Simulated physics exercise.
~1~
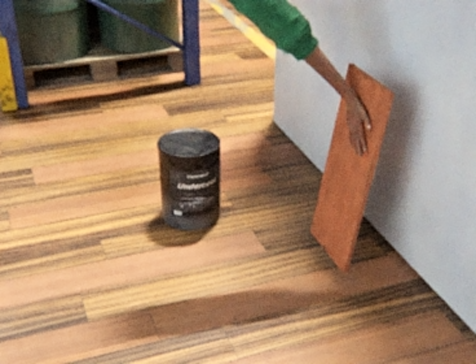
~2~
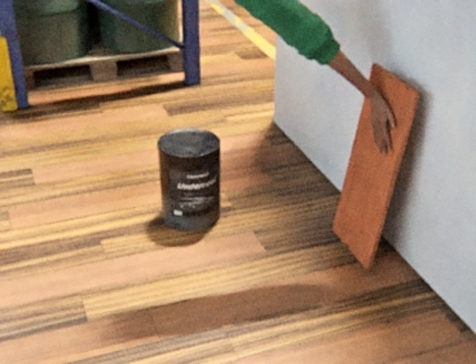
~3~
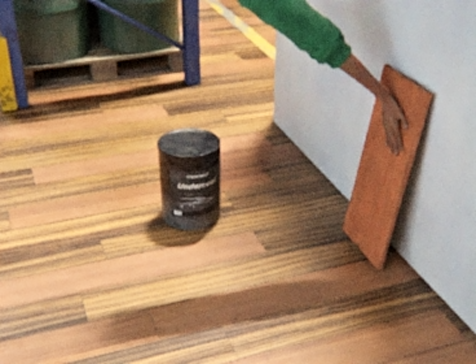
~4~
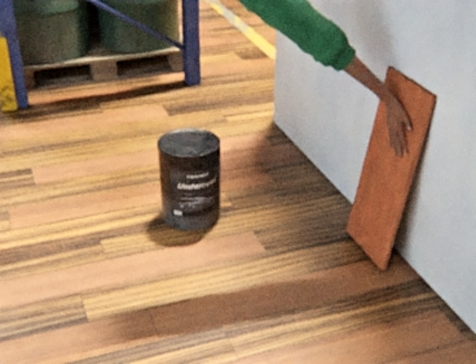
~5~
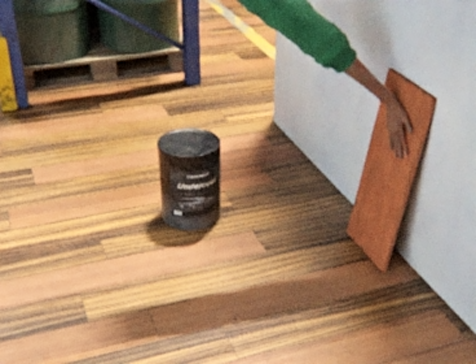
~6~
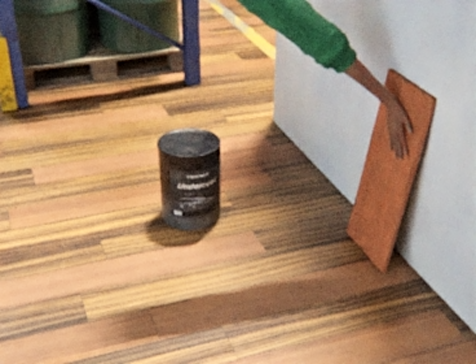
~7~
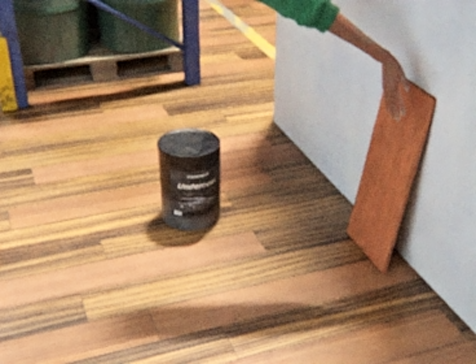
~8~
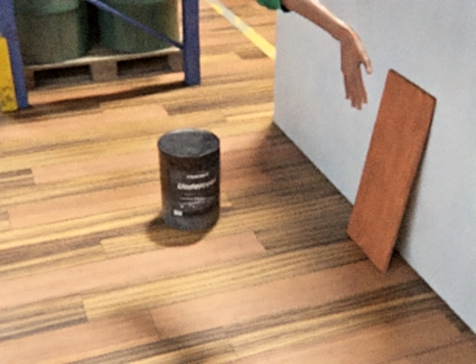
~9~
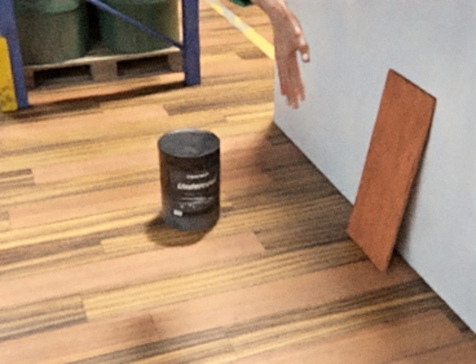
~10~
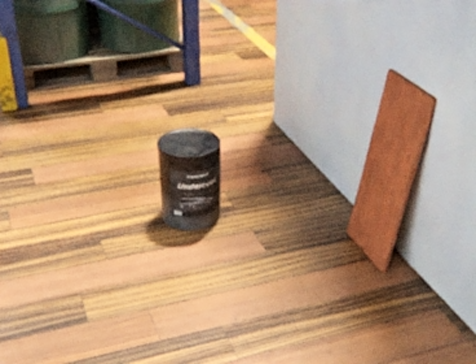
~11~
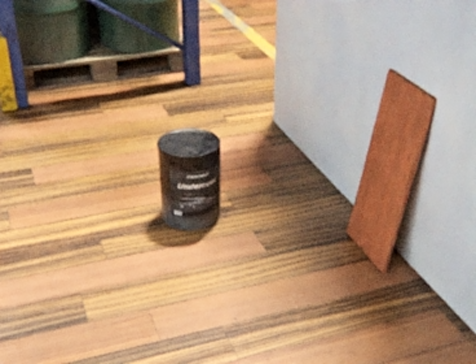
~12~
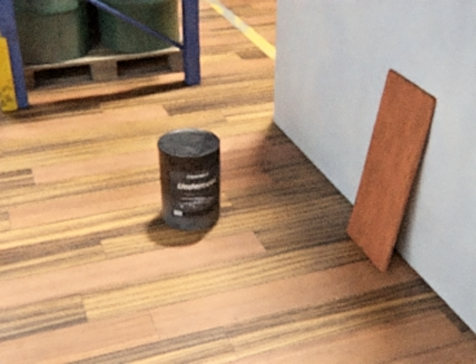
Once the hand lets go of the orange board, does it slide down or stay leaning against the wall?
The board stays leaning against the wall after the hand draws away.
